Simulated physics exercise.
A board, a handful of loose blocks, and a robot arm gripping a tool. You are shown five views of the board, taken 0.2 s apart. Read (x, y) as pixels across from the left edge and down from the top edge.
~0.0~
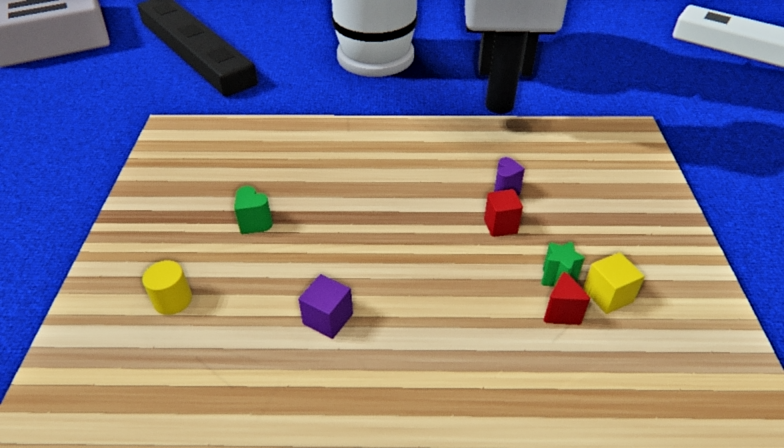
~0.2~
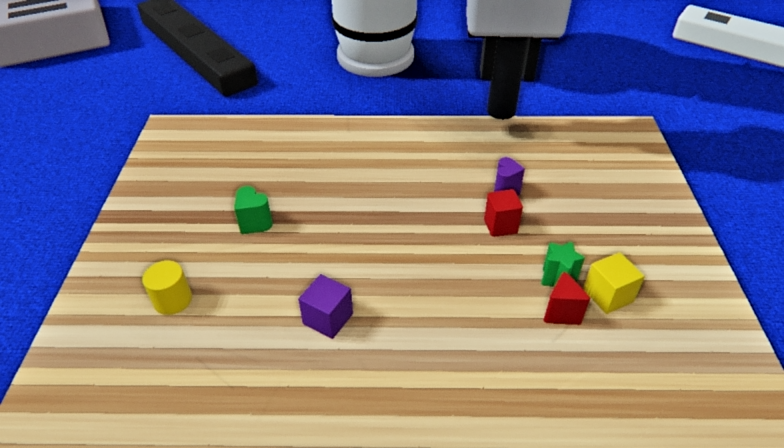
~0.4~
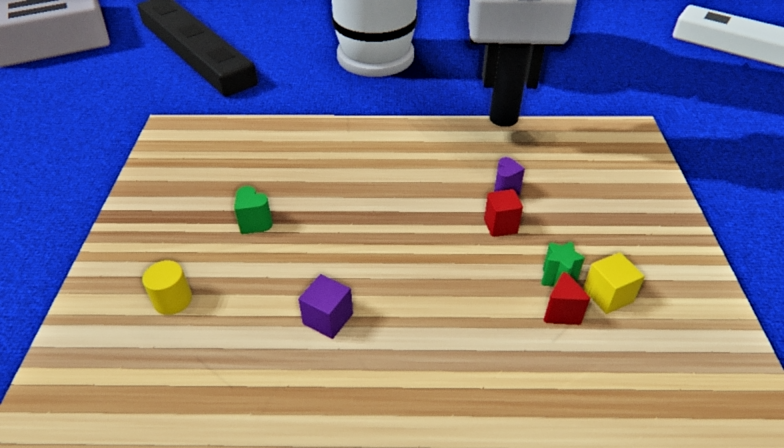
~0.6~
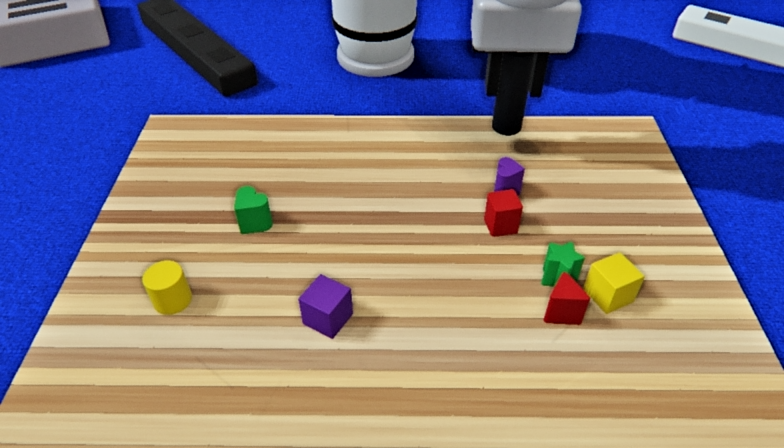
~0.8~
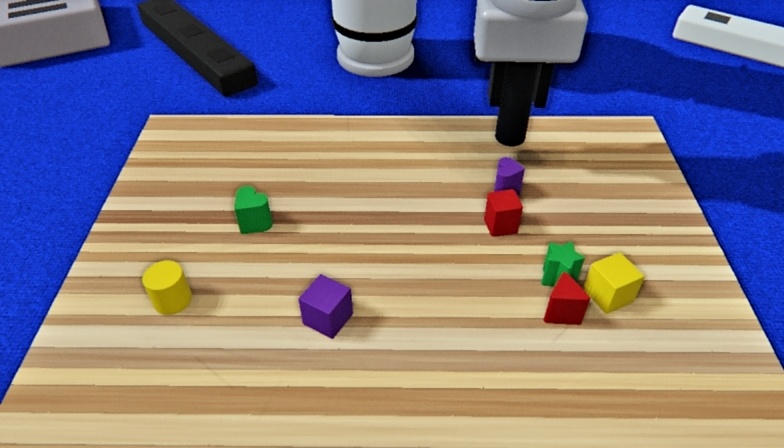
A robot arm slowly moves its black tool down toward the purple heart block.
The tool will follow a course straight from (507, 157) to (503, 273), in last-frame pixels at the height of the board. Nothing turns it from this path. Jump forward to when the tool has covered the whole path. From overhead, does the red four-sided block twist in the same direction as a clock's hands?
Answer: Yes.
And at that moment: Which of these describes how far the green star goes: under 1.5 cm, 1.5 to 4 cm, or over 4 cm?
The shift is below 1.5 cm.
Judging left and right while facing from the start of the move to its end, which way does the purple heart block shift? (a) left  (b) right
a
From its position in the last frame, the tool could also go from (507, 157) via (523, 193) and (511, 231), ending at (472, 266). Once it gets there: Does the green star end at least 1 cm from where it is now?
I'd say no.
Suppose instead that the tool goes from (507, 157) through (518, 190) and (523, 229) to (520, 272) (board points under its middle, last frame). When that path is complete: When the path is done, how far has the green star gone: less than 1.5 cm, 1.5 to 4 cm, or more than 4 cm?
Movement: Under 1.5 cm.
What follows on the original path. One third of the way, tool (509, 172); red four-sided block (508, 206), turned 25° clockwise; purple heart block (514, 186), turned 20° anticlockwise.
Two thirds of the way, tool (508, 210); red four-sided block (506, 229), turned 70° clockwise; purple heart block (535, 217), turned 105° anticlockwise.
At the end, tool (507, 254); red four-sided block (495, 273), turned 100° clockwise; purple heart block (540, 226), turned 150° anticlockwise; green star not moved.
